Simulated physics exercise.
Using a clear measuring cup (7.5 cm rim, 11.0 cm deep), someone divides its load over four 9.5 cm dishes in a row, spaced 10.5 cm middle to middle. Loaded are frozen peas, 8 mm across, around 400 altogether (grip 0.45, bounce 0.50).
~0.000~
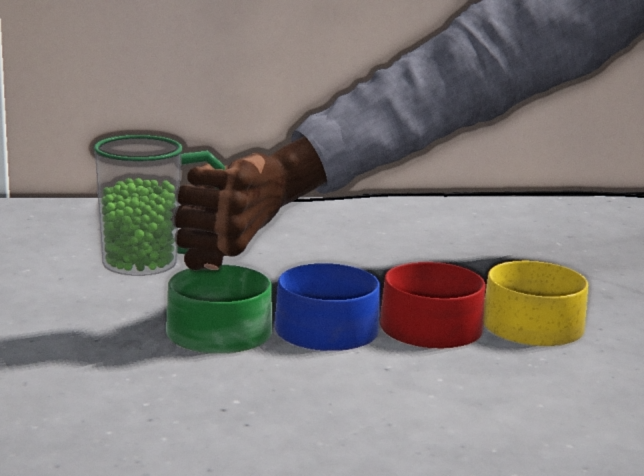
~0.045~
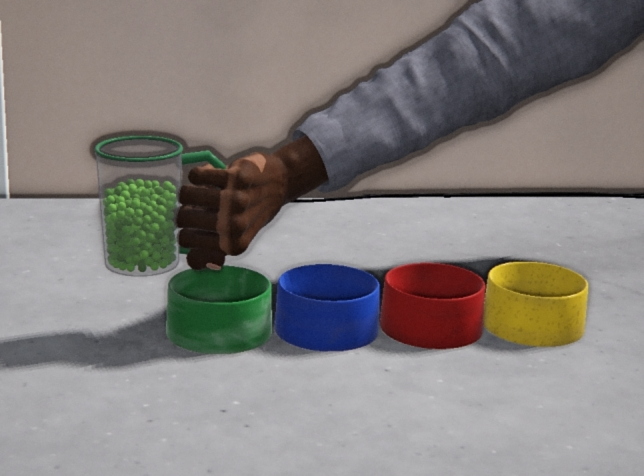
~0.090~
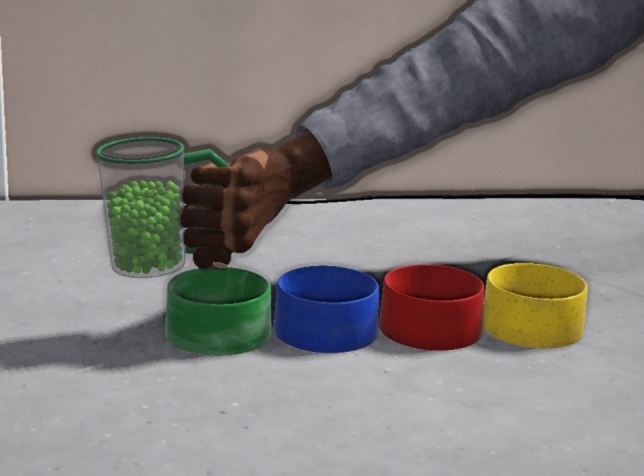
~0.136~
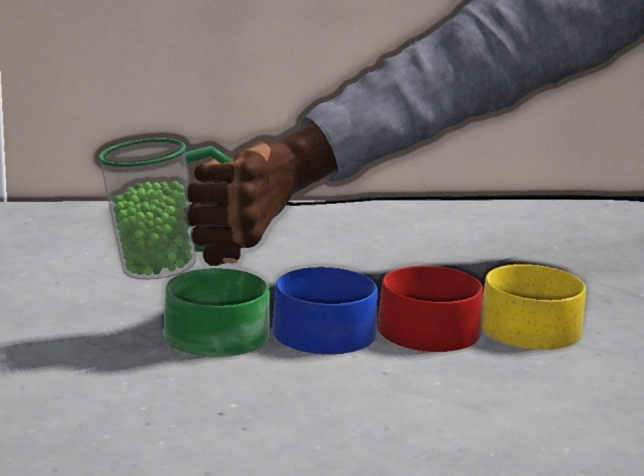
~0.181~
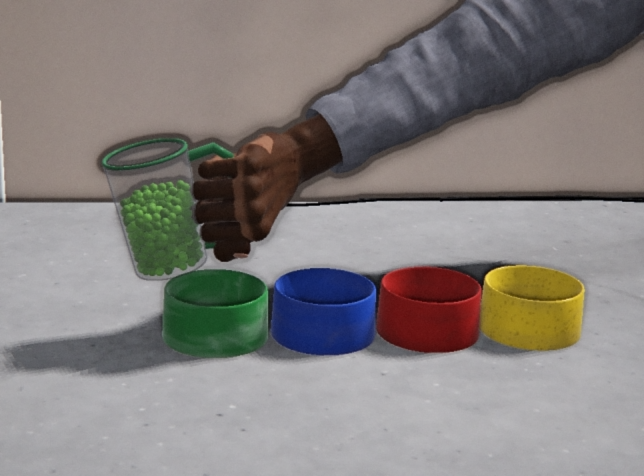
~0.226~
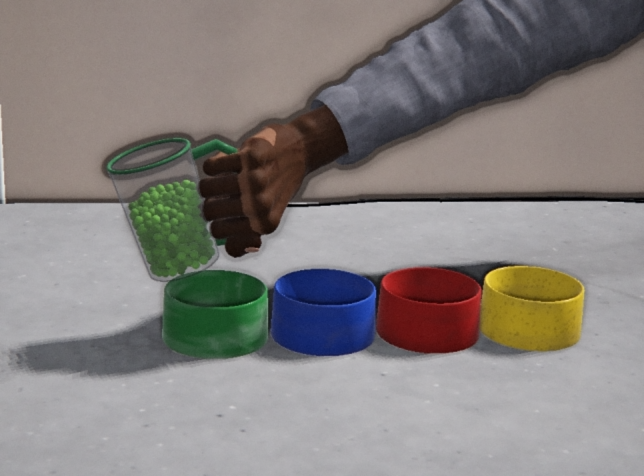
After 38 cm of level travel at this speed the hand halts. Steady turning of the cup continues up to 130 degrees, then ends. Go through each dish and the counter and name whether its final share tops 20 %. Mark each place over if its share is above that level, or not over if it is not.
Red: Not over, blue: Over, green: Not over, yellow: Not over, counter: Not over.
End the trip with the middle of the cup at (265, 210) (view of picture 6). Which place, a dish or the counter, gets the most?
Most of it ends up at green.
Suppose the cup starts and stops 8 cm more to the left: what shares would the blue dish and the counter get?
Shares would be blue 0 and counter 10.
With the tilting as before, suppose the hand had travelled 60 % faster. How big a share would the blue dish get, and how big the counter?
Result - blue dish: 10; counter: 10.
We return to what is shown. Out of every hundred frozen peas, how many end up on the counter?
I'd put it near 5 per cent.
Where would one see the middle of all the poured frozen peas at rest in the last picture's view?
Near (320, 313).
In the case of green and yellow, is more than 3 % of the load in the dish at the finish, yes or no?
Well, green gets a tick and yellow gets a cross.
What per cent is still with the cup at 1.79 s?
Somewhere close to 0 percent.
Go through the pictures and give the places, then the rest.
Cup at (139, 206), tilt 0 degrees, lip at (96, 148), moved 0.0 cm; middle of the pieces at (143, 227); green dish at (220, 284); blue dish at (329, 282); red dish at (435, 281); yellow dish at (538, 279), in the first frame.
Cup at (141, 206), tilt 1 degrees, lip at (97, 149), moved 0.1 cm; middle of the pieces at (145, 228), in the second frame.
Cup at (145, 208), tilt 3 degrees, lip at (98, 153), moved 0.6 cm; middle of the pieces at (150, 229), in the third frame.
Cup at (151, 209), tilt 8 degrees, lip at (100, 157), moved 1.3 cm; middle of the pieces at (158, 230), in the fourth frame.
Cup at (158, 210), tilt 13 degrees, lip at (104, 163), moved 2.1 cm; middle of the pieces at (167, 231), in the fifth frame.
Cup at (167, 211), tilt 17 degrees, lip at (108, 168), moved 2.9 cm; middle of the pieces at (177, 231); green dish at (216, 289); blue dish at (325, 288); red dish at (431, 286); yellow dish at (534, 284). The cup turns about 105 degrees a second and travels 17 cm a second, in the sixth frame.
After 1.16 s, tilt 114 degrees; cup holds 85 %, blue 5 %, green 10 %.
Then, at 1.79 s, tilt 130 degrees; cup holds 0 %, blue 85 %, green 10 %.
After 2.46 s, tilt 130 degrees; cup holds 0 %, blue 85 %, green 10 %.
By 2.8 s all is still; red 0 %, blue 85 %, green 10 %, yellow 0 %, counter 5 %.
